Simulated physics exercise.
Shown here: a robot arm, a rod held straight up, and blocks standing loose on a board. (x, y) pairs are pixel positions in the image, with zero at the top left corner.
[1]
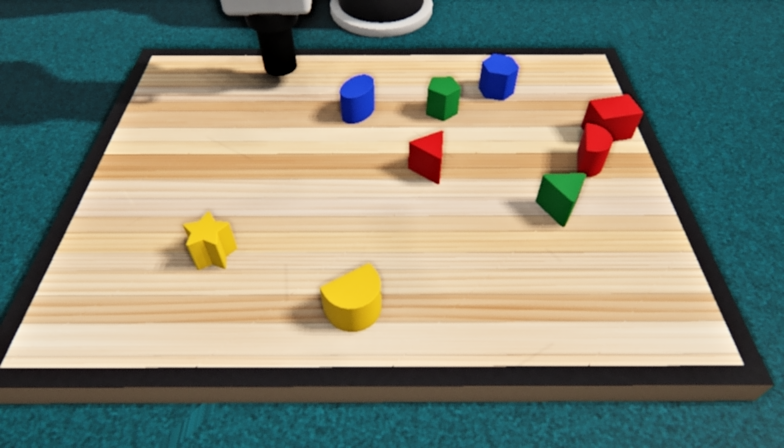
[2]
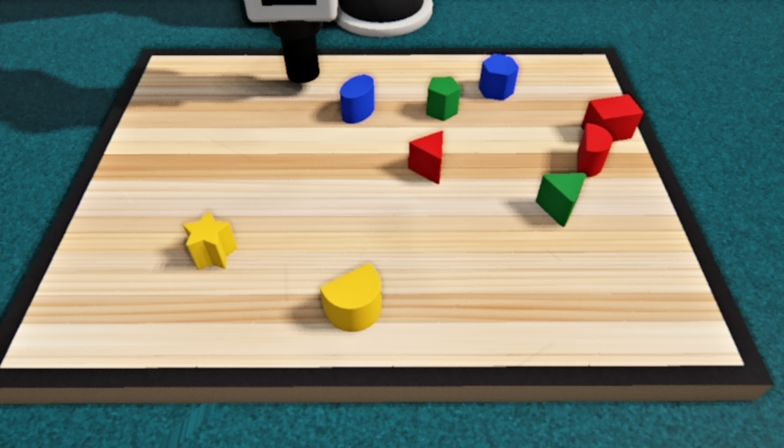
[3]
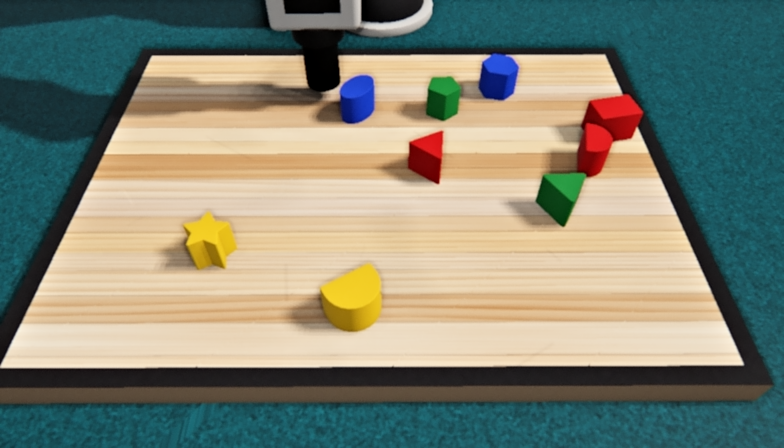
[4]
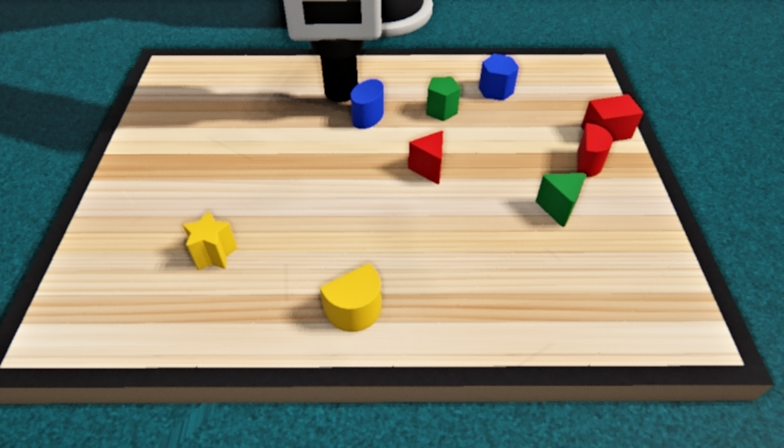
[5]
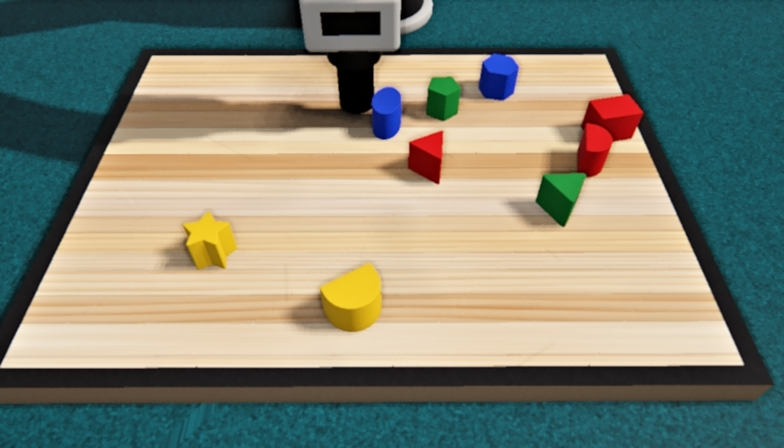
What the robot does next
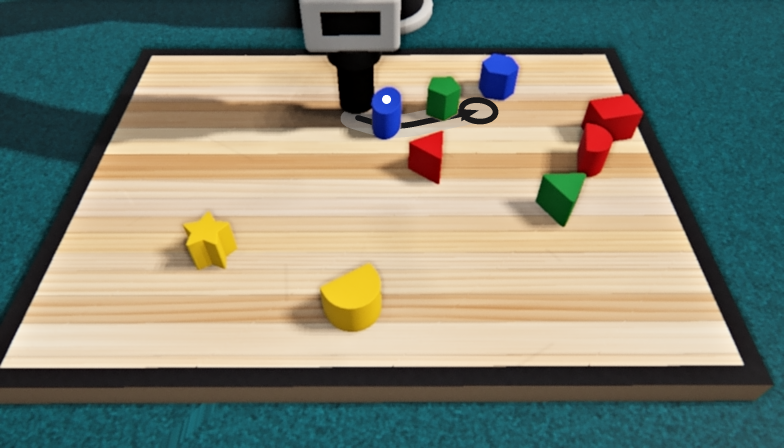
A robot arm's black rod moved right along the back of a wooden board scattered with colorful blocks, then nudged the blue rounded block a little to the right and toward the front.
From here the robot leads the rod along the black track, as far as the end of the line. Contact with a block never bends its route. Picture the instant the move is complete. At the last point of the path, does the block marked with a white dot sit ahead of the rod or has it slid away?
That block drops off.
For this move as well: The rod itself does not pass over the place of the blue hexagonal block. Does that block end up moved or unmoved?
That block gets shifted.
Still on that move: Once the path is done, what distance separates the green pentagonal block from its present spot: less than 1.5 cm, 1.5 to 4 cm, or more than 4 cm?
Displacement: Past 4 cm.
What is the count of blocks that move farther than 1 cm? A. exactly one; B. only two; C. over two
C
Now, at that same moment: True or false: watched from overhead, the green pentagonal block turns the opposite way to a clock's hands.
That claim is true.
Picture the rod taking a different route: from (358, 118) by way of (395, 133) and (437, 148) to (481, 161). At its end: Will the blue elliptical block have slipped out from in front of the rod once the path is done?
No - that is not the case.
The drawn path runs from (358, 118) over (398, 126) and (439, 119) to (478, 111); the dot is on the blue elliptical block.
What follows on the original path. One third of the way, rod (399, 111); blue elliptical block (427, 111), turned 25° clockwise.
Two thirds of the way, rod (441, 104); blue elliptical block (442, 114), turned 60° clockwise; green pentagonal block (461, 77).
At the end, rod (480, 96); blue elliptical block (442, 114), turned 60° clockwise; red triangular piece not moved; green pentagonal block (478, 66), turned 30° anticlockwise; blue hexagonal block (509, 58), turned 15° clockwise.
